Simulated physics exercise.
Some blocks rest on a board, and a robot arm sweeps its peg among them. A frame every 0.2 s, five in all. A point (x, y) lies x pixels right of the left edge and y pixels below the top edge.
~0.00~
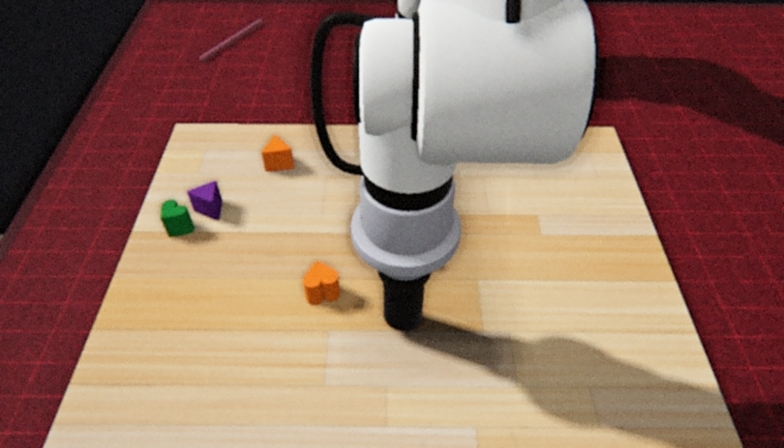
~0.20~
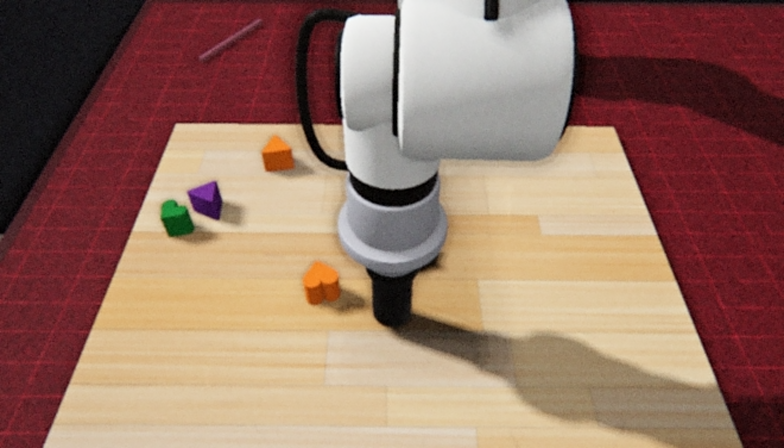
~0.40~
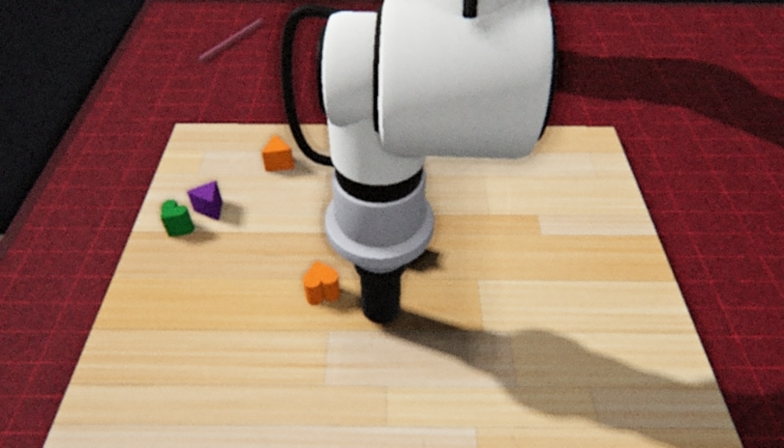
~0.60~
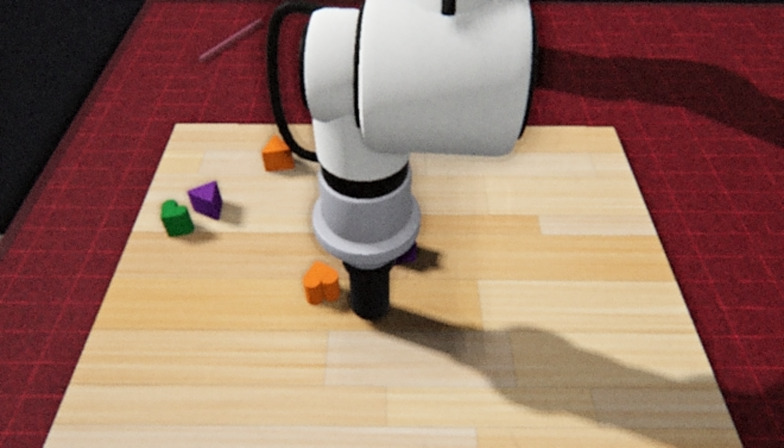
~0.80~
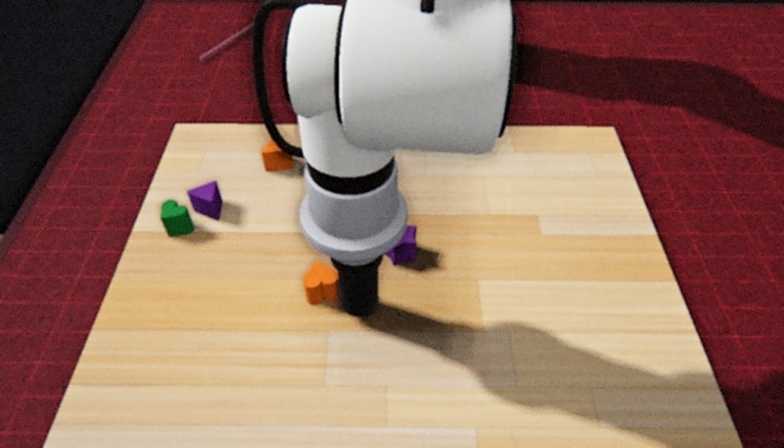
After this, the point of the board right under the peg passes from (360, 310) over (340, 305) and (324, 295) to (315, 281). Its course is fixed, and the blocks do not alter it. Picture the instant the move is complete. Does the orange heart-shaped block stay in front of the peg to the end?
I believe so.
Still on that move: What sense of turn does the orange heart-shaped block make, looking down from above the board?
Seen from above, its turn is counter-clockwise.
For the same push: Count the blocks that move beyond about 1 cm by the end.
Total: One.
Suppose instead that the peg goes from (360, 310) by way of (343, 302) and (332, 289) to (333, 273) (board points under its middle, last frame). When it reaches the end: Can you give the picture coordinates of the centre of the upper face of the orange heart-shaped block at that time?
Its top middle will sit at (297, 258).
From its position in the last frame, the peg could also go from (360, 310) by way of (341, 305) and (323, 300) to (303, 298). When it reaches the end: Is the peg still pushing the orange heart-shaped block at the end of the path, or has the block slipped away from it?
Held in front.
What follows on the original path. Halfway along, peg at (330, 292); orange heart-shaped block at (299, 266).
At the end, peg at (313, 272); orange heart-shaped block at (279, 256), turned 35° anticlockwise; purple star still.
